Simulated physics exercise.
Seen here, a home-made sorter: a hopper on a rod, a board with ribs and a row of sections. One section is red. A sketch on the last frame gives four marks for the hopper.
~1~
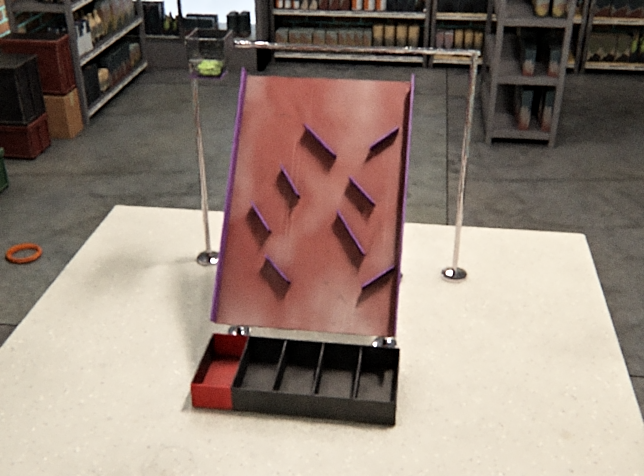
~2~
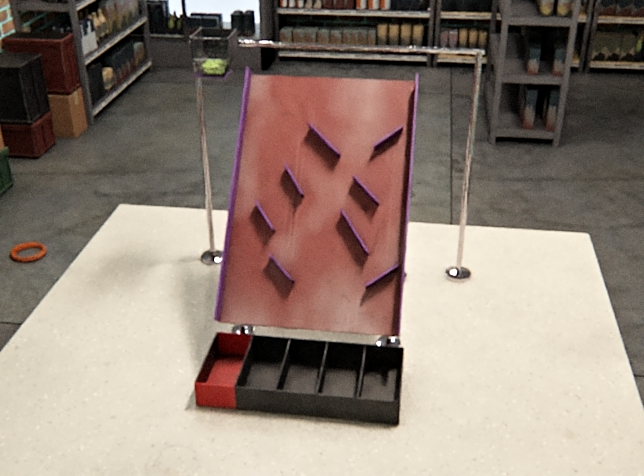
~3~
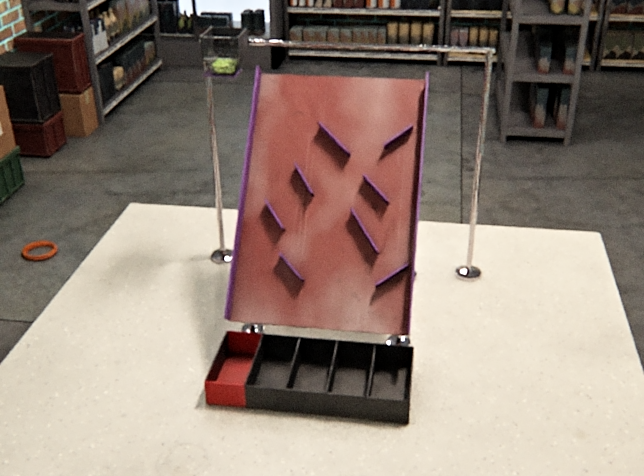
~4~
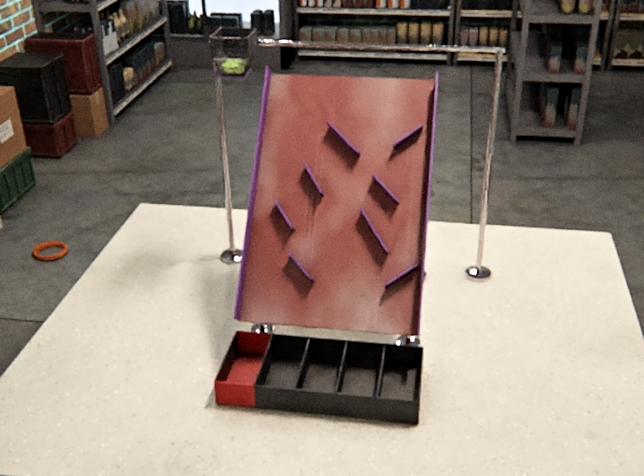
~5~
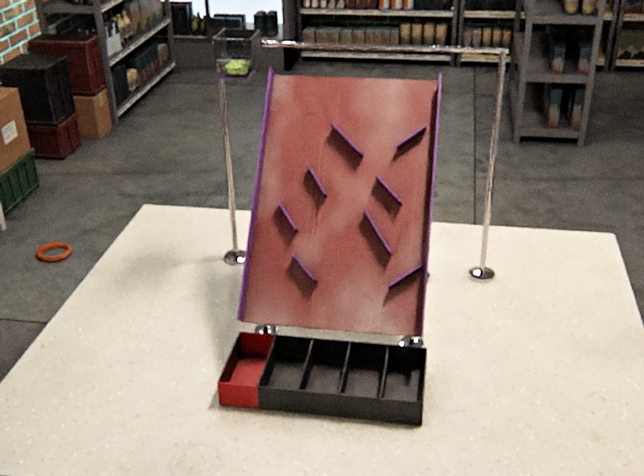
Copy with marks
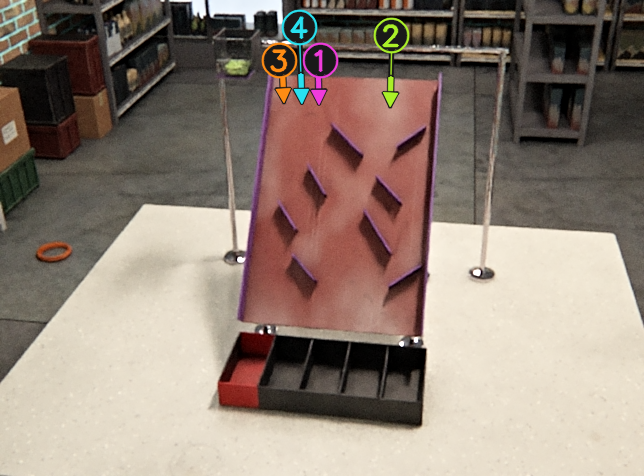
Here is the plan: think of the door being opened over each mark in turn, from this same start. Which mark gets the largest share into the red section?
3 beats the others.
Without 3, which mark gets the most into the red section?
That is mark 4.
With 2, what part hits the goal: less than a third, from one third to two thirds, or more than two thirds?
Mark 2 gives less than a third.
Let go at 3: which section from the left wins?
It is the first one.
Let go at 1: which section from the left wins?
It is the fourth one.
On the marked copy, mark 1 meets the board at (318, 99); mark 2 meets the board at (390, 101); mark 3 meets the board at (283, 97); mark 4 meets the board at (301, 98).
Choosing 1, a small share in the red section, the bulk in other sections, a small share outside the box.
Choosing 2, none at all in the red section, all but a few in other sections, only a few held on the board, a small share outside the box.
Choosing 3, close to half in the red section, close to a third in other sections, close to a quarter outside the box.
Choosing 4, close to a quarter in the red section, close to two thirds in other sections, a small share outside the box.
